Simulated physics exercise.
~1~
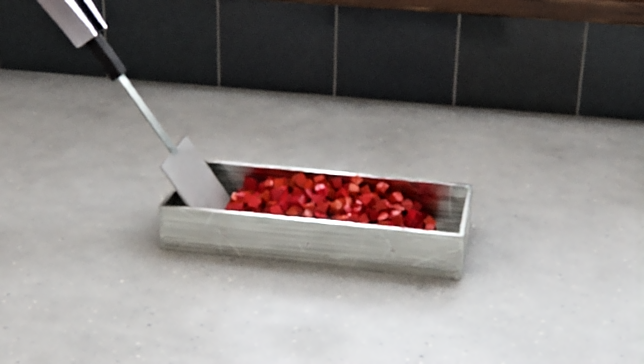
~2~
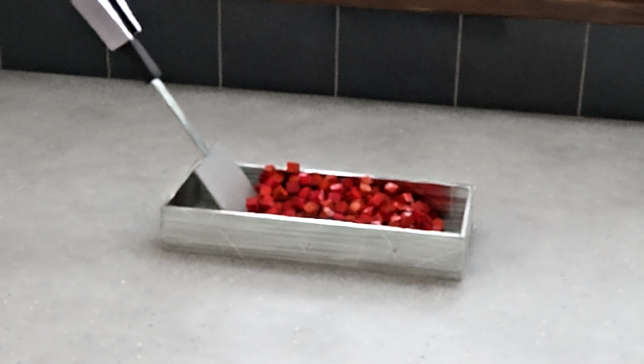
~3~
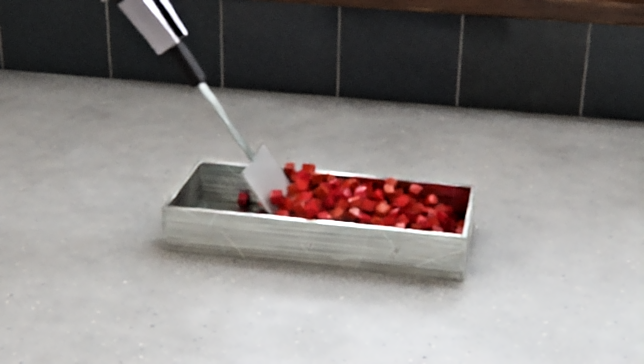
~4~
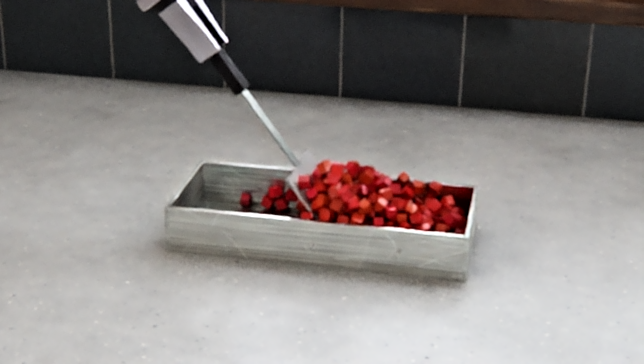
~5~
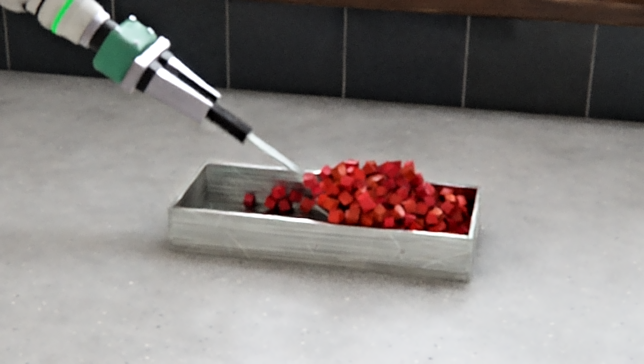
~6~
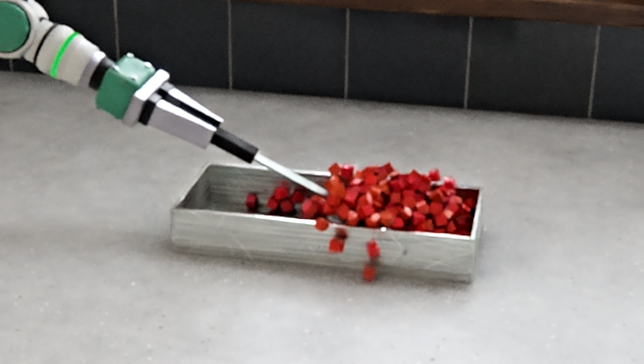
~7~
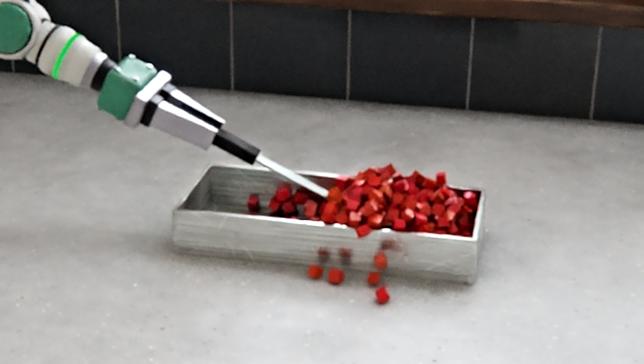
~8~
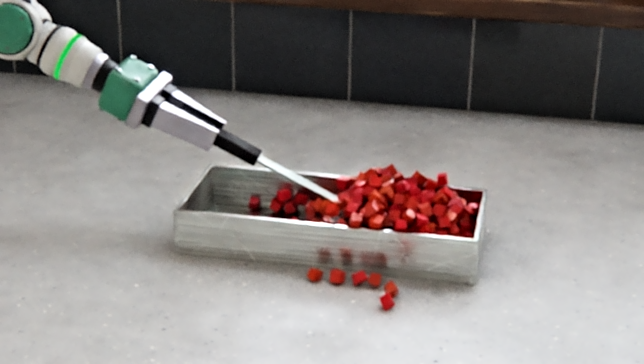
A robot arm pushed a paddle to the right through a long tin of red vegetable dice, heaping them toward the right end, then tilted the blade flatter as a few pieces spilled over the front edge and ended up on the grey table top.
